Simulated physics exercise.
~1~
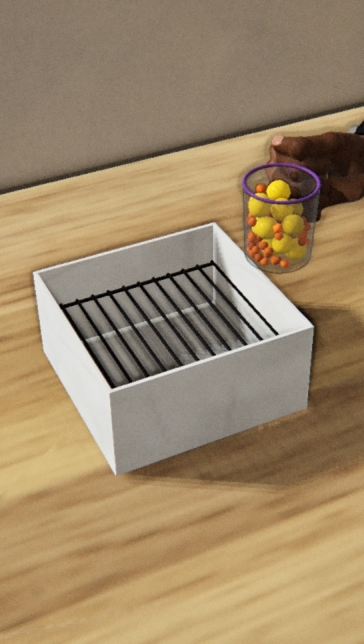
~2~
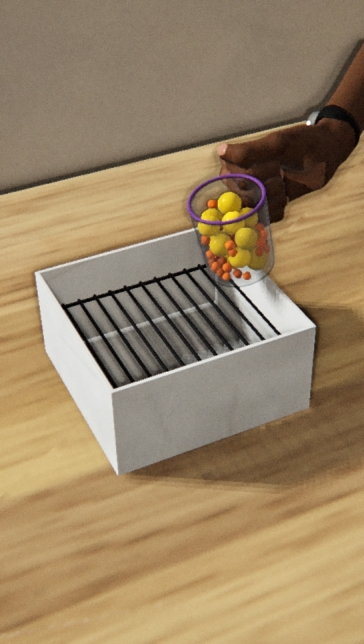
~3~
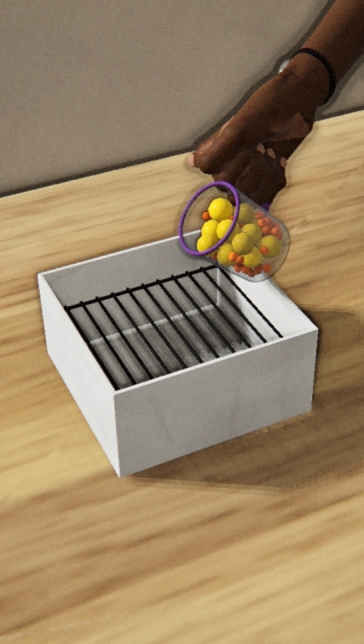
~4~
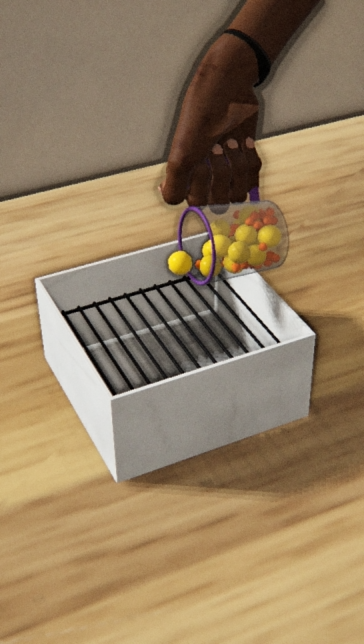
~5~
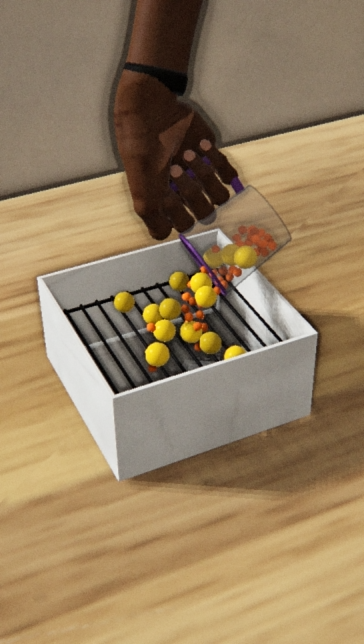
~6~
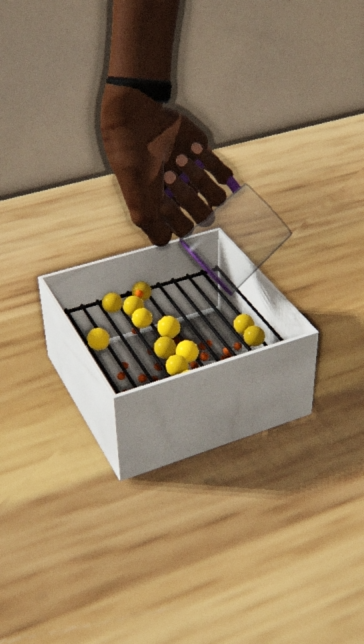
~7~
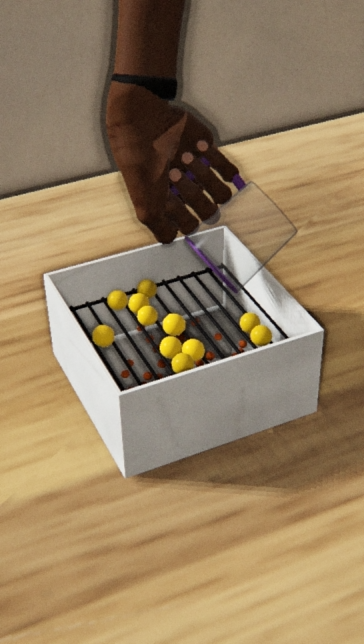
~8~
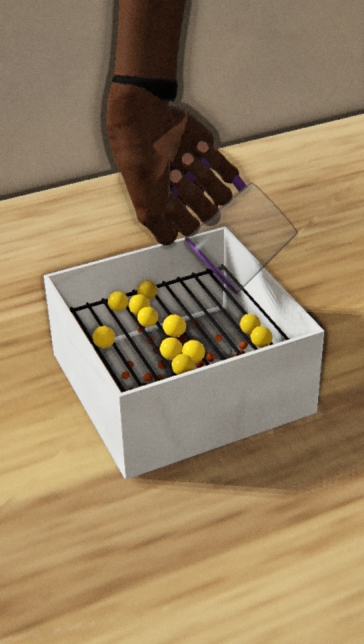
A clear cup with a purple rim, holding larger yellow balls and small orange ones, is held in a hand at the right of a pale, open box on a wooden table, seen from above at an angle by a slightly swaying camera. Dark parallel wires span the box. The hand carries the cup left over the box and tips it onto its side. Yellow balls roll out first, then the orange ones pour after them. The cup empties and stays tilted mouth down. The yellow balls settle on the wires, while the orange ones drop through and lie beneath.
